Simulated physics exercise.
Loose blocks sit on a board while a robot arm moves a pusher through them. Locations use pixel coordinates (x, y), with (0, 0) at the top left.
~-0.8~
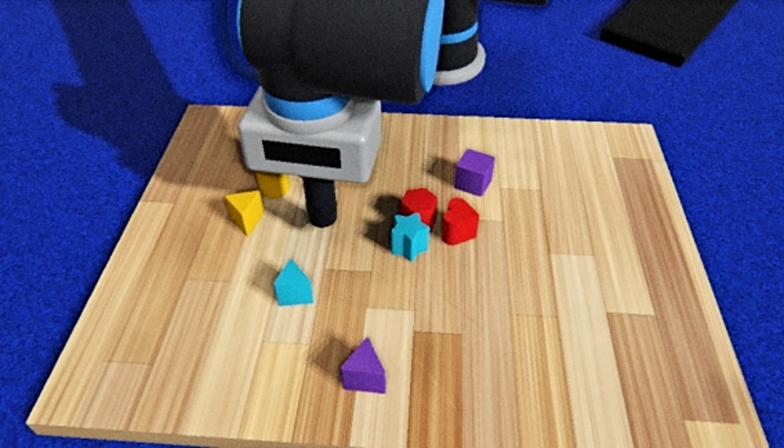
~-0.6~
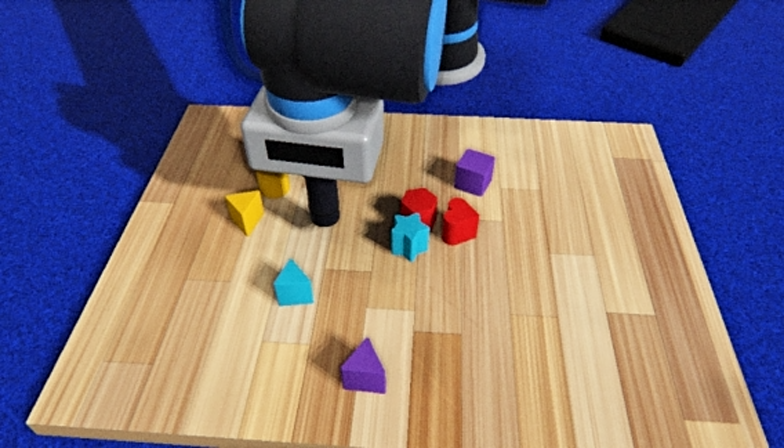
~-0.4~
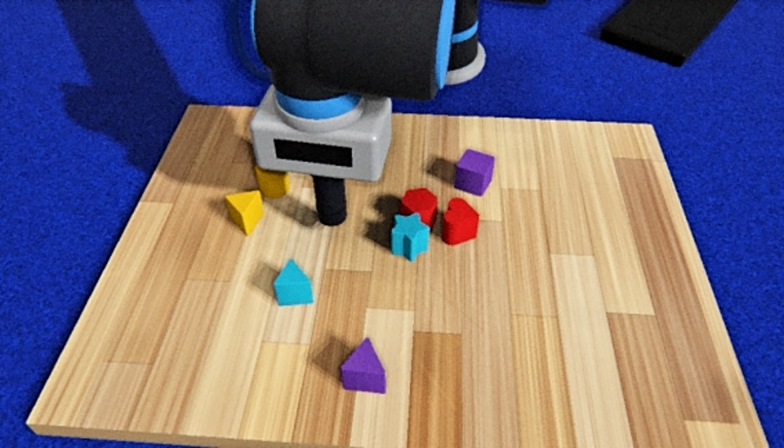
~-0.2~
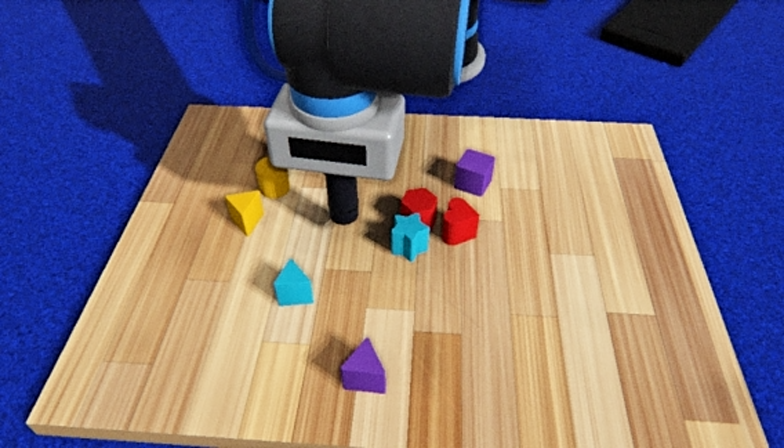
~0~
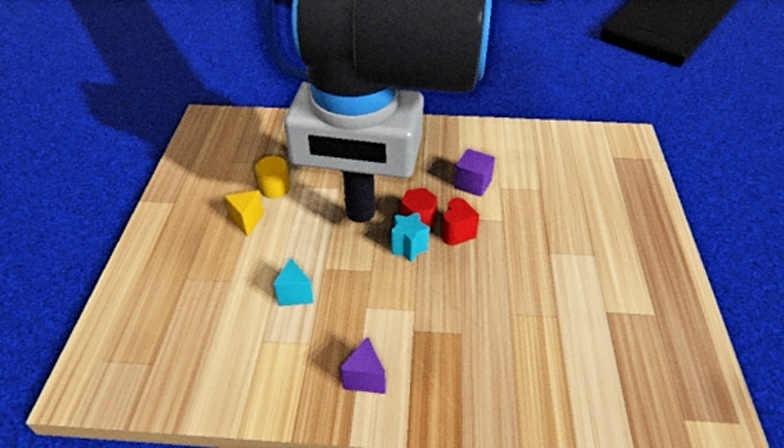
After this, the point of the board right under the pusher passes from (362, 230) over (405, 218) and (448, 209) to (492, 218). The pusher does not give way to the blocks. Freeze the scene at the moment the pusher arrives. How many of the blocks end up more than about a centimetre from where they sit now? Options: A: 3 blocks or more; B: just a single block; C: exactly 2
C.
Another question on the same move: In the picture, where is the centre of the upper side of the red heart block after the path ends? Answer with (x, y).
About (488, 217).
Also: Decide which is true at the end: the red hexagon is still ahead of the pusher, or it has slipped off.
When the path ends, it will sit ahead of the pusher.
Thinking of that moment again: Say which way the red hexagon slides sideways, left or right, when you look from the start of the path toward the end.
The shift is rightward.
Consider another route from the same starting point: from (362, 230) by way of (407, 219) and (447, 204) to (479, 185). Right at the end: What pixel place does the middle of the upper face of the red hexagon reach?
About (487, 189).
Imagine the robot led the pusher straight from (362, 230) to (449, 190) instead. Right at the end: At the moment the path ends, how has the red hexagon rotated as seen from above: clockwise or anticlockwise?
Looking down, it rotates clockwise.
What follows on the original path. One third of the way, pusher at (407, 201); red hexagon at (440, 196); red heart block at (464, 211), turned 15° clockwise.
Two thirds of the way, pusher at (450, 193); red hexagon at (483, 194), turned 35° clockwise; red heart block at (483, 215), turned 80° clockwise.
At the end, pusher at (495, 202); turquoise star-shaped block unmoved; red hexagon at (527, 206), turned 55° clockwise; red heart block at (488, 217), turned 100° clockwise.
